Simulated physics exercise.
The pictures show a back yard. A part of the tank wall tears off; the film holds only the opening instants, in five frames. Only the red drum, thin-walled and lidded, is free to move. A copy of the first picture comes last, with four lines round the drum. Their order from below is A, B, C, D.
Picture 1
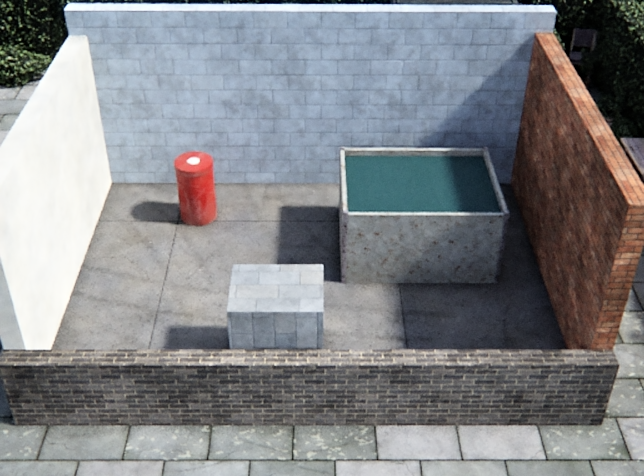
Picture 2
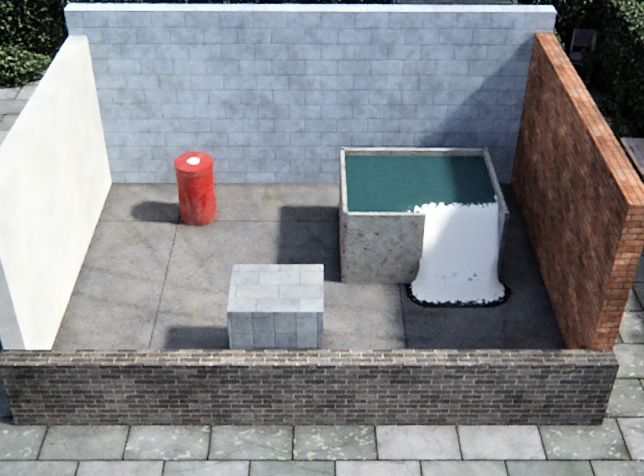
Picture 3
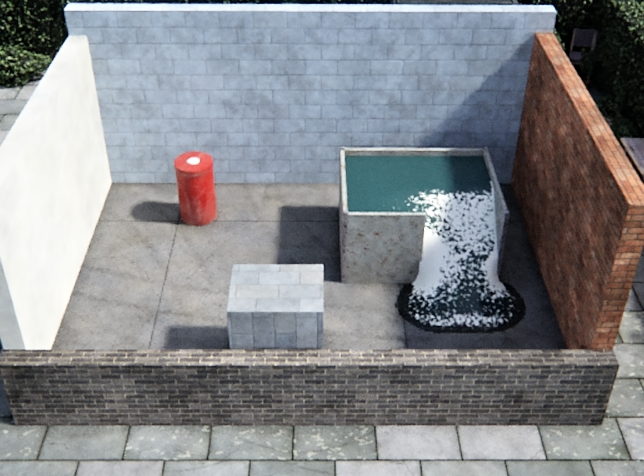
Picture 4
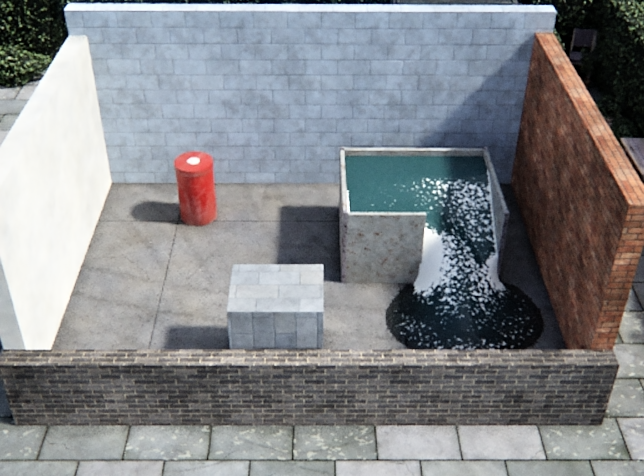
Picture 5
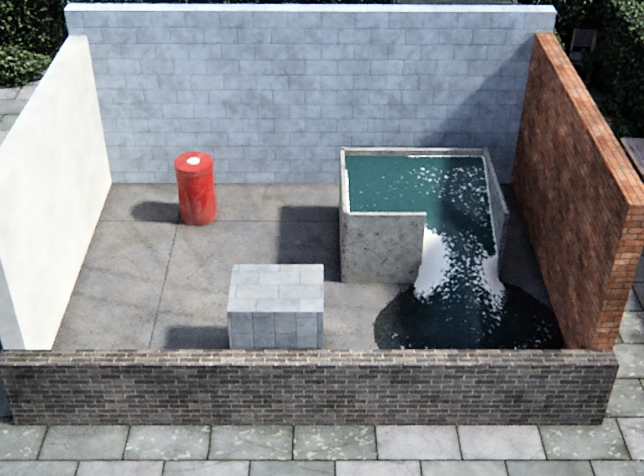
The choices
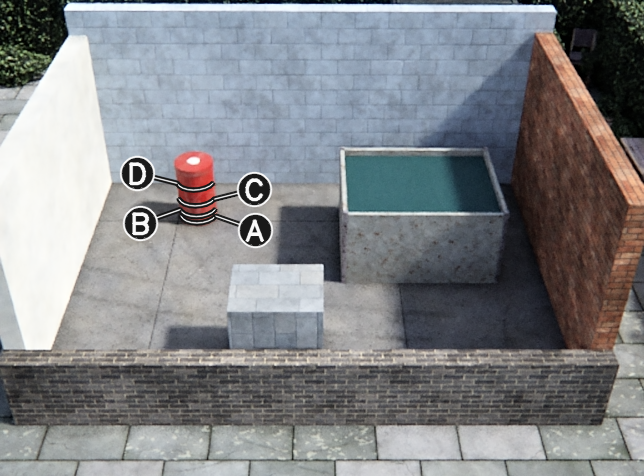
Water pours through a gap that opens in the front right of a raised grey stone tank, first as a white sheet, then flecked with foam, spreading in a dark pool towards the low brick wall in front. The paved yard, seen steadily from above, has white, pale blue-grey and red-brick walls. A red drum at left and a pale block near the front stay still.
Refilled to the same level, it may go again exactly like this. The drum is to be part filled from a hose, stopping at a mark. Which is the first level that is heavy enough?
Use line B.
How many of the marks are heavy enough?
Three.
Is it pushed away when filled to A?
Yes.
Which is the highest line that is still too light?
That is line A.
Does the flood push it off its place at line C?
No, not at all.
In white, A at (196, 222); B at (196, 216); C at (195, 205); D at (193, 190); from the bottom up A, B, C, D.
Choosing A, it is pushed about twice its own width away.
Choosing B, it does not move.
Choosing C, it does not move.
Choosing D, it does not move.
